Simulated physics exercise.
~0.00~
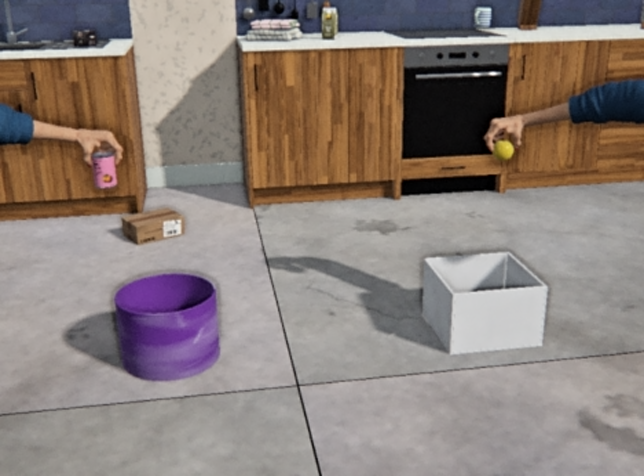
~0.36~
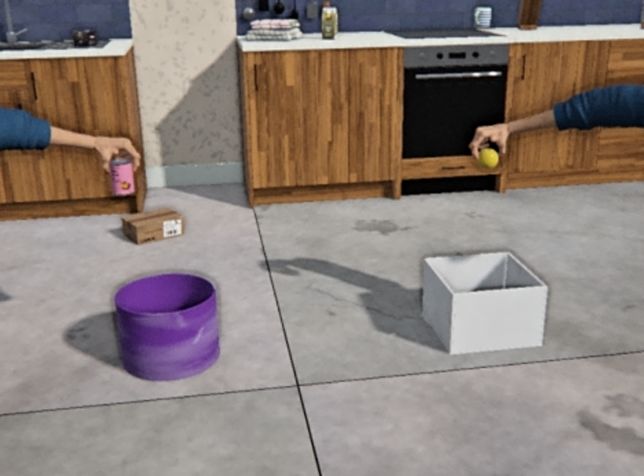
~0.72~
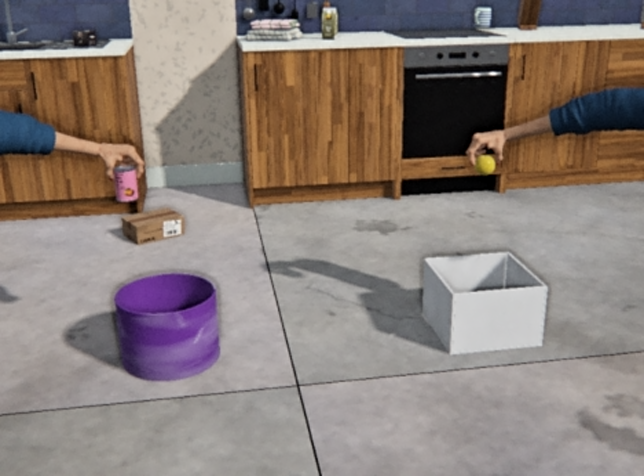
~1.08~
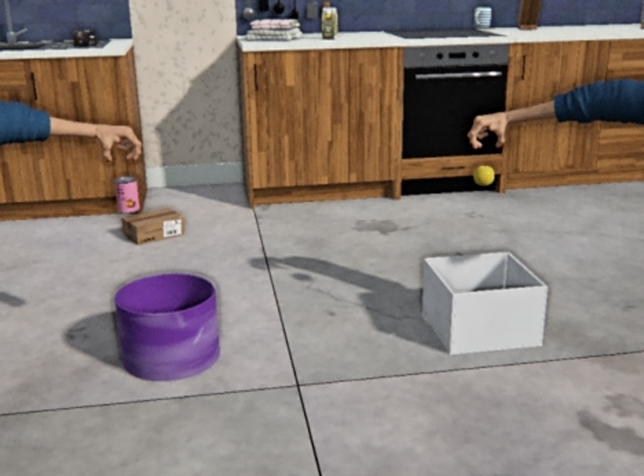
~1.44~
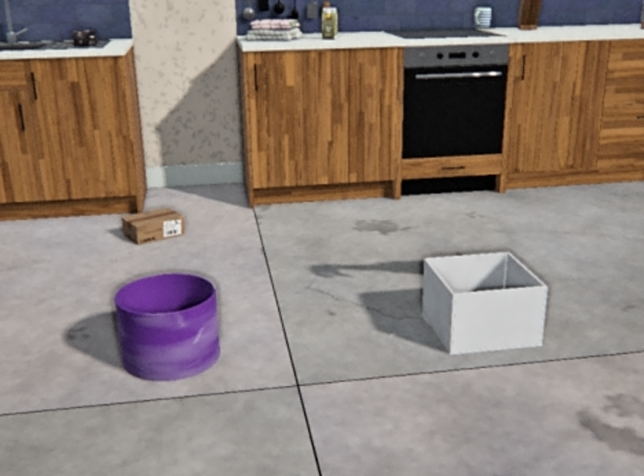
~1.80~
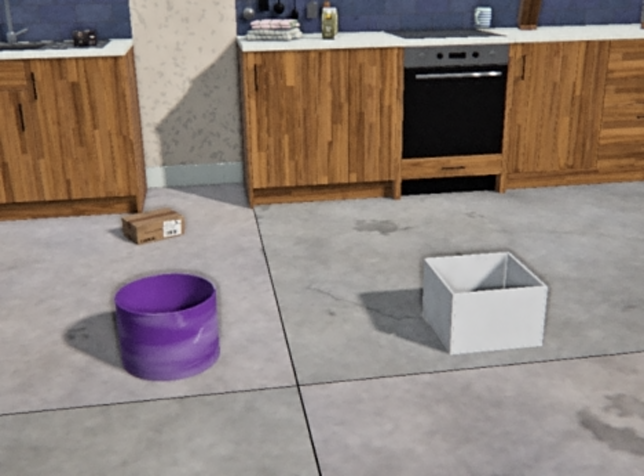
Two hands lowering a pink tin and a yellow ball-like fruit, releasing both above open containers, then withdrawing, leaving neither item visible.
